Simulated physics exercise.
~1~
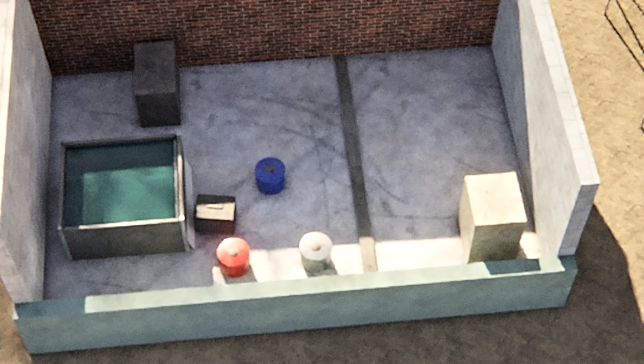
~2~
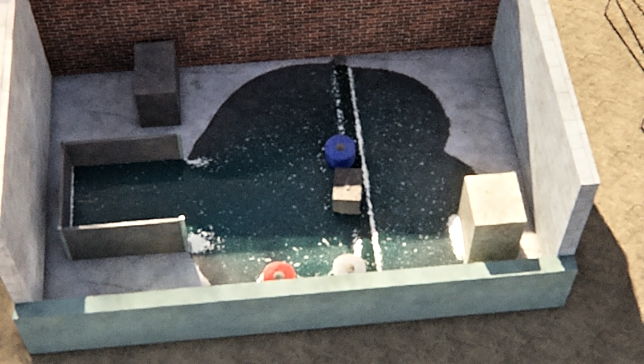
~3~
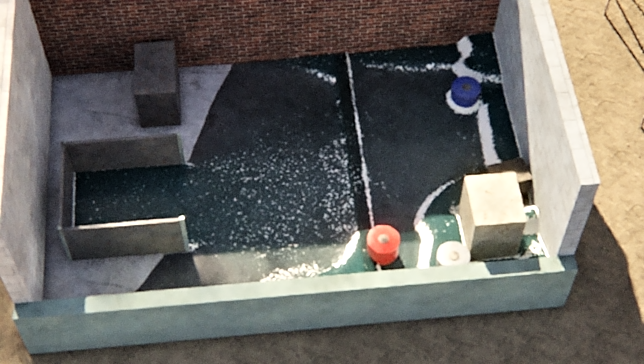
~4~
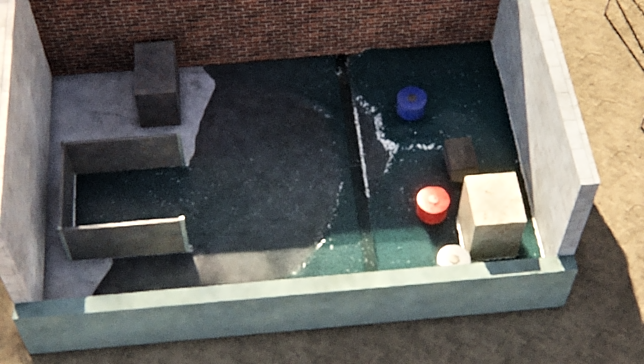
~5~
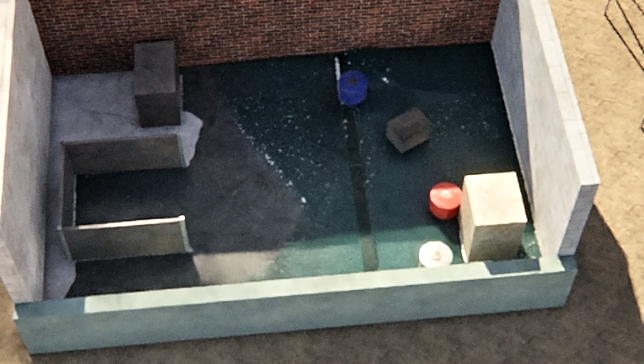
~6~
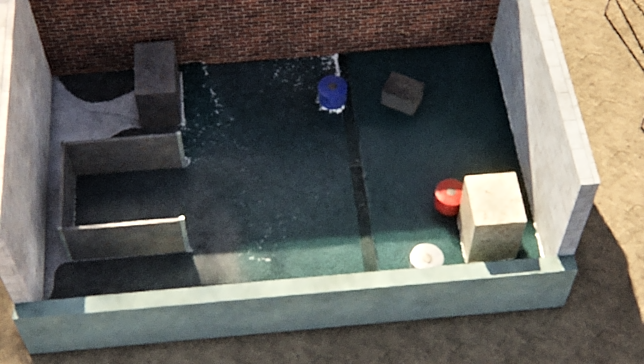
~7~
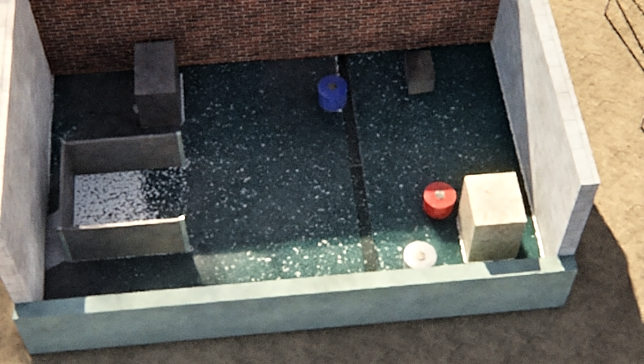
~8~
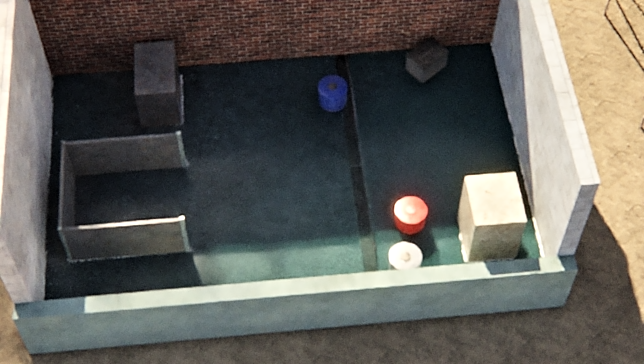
Water stands in a square tank at the left of a walled concrete yard, with a red tub, a white tub, a blue tub and a small dark chest nearby. The tank's right side gives way, and dark water bursts across the floor, pushing the loose items right toward a low kerb. They are swept over it, the chest reaching the pale block at the far right. The blue tub then drifts back left to the kerb, while the chest floats toward the brick wall. Finally, the blue tub rests by the kerb, with the red and white tubs near the front wall.
